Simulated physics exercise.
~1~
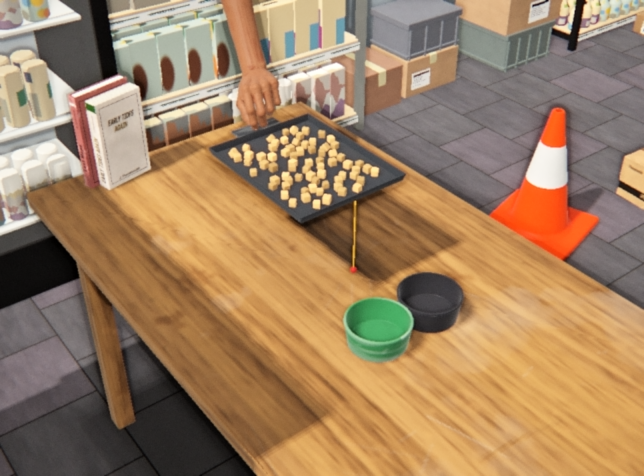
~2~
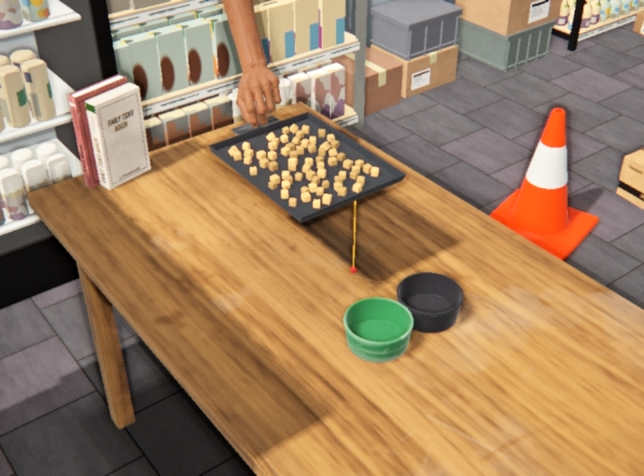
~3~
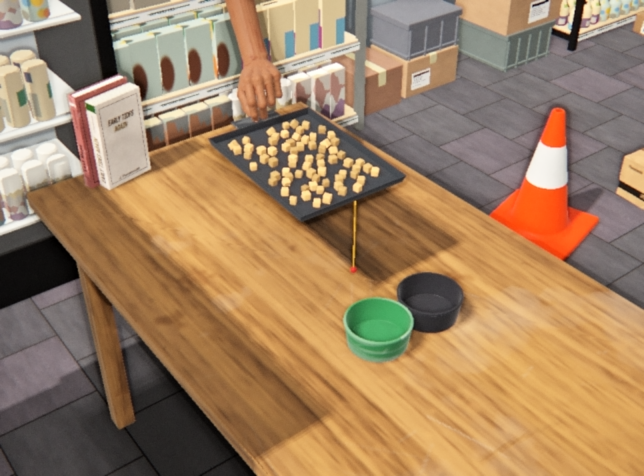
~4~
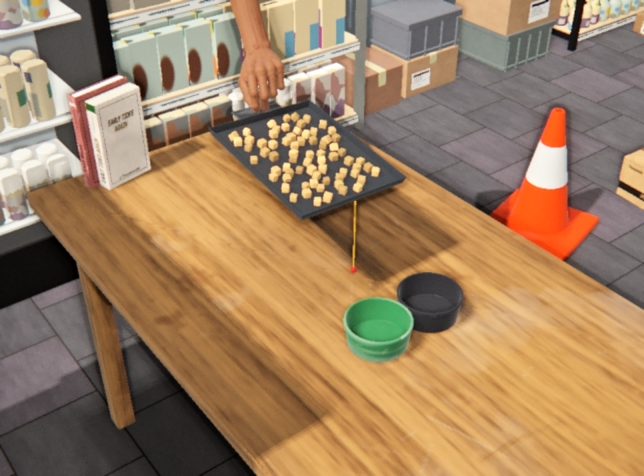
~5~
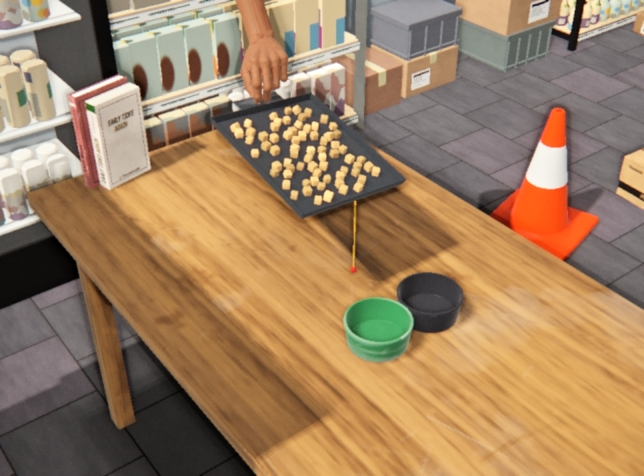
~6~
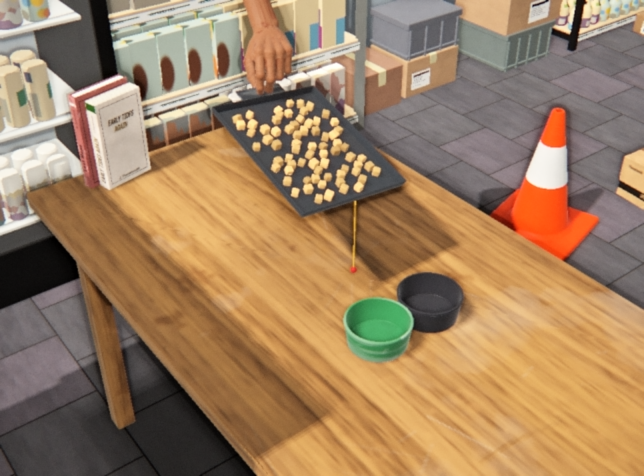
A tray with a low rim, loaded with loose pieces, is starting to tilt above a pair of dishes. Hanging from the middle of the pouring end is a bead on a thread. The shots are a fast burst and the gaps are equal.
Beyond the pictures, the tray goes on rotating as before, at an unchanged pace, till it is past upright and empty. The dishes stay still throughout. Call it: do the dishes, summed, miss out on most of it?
Yes, most of it misses them.
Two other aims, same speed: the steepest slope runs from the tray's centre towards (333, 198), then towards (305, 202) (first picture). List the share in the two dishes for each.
The first gives 30 %, the second 0 %.
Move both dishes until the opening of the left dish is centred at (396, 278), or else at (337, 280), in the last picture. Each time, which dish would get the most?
Result, first place: The lefthand one; second place: The righthand one.
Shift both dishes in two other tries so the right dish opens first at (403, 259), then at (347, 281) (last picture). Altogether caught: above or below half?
Result - try one, past the halfway mark; try two, below the halfway mark.
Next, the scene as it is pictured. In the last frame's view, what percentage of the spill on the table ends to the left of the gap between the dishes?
That would be roughly 60 per cent.
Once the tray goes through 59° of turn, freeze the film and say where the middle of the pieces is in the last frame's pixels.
About (375, 177).
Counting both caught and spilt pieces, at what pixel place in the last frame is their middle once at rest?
Somewhere around (394, 292) in the final view.
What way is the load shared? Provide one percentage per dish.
Left dish around 10 percent; right dish around 0 percent.
Shortly afterwards, tray tipped steeply; all but a few on the tray; a little in the air.
Next, tray tipped right over; near two thirds on the tray; a little in the left dish; near a quarter outside both; only a few in the air.
Some moments later, tray tipped past a quarter turn; a little in the left dish; only a few in the right dish; the bulk outside both.
In the end, tray tipped past a quarter turn; a little in the left dish; only a few in the right dish; the bulk outside both.
